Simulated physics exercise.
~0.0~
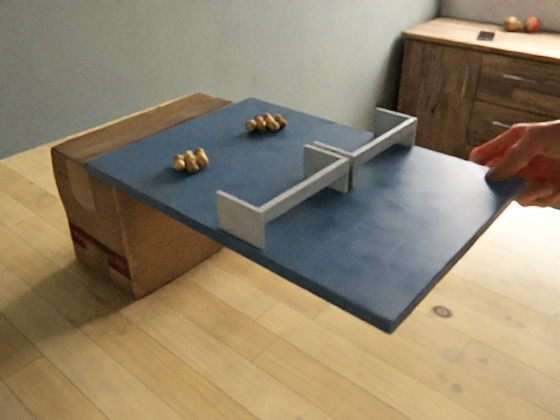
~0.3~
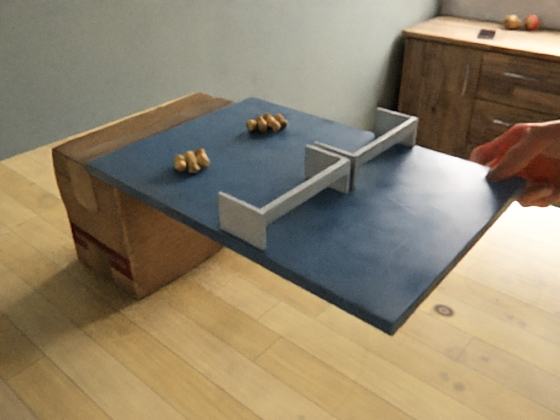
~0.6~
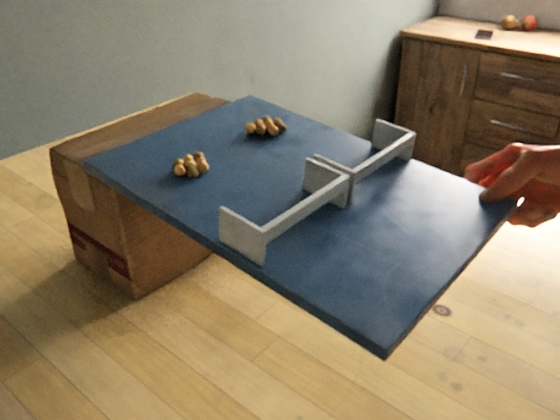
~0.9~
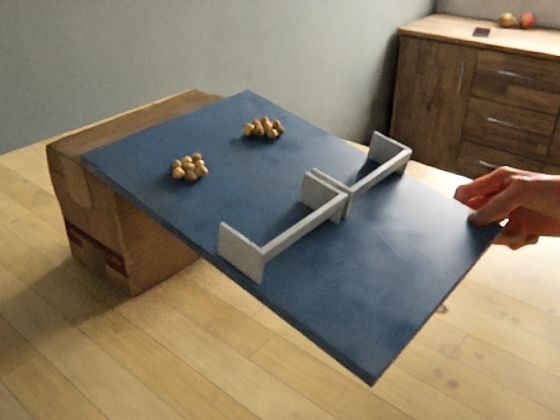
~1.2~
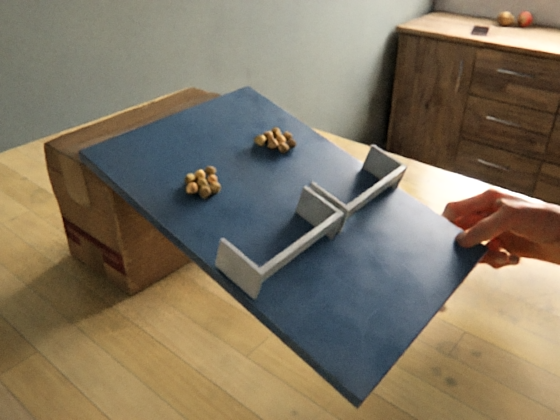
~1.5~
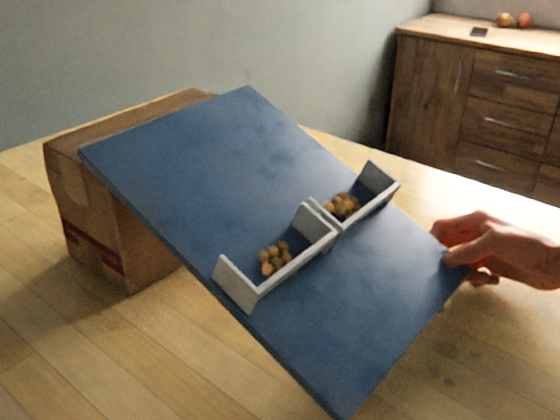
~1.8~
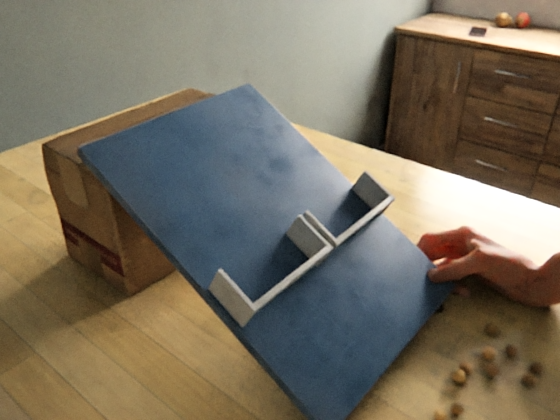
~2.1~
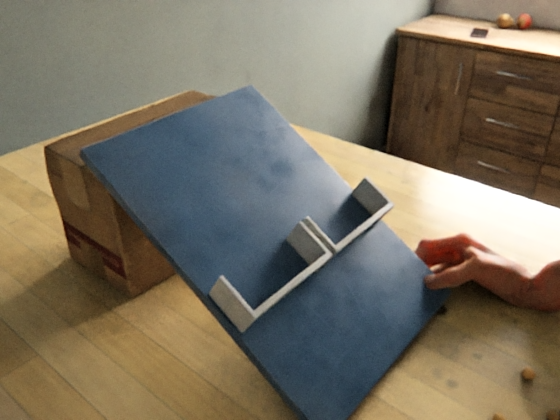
Two small heaps of brown, nut-like pieces sit on a blue board propped on a cardboard box while a hand lowers its free end. As the slope steepens, they slide down, slip under the pale bars and scatter onto the wooden surface, leaving the board bare.
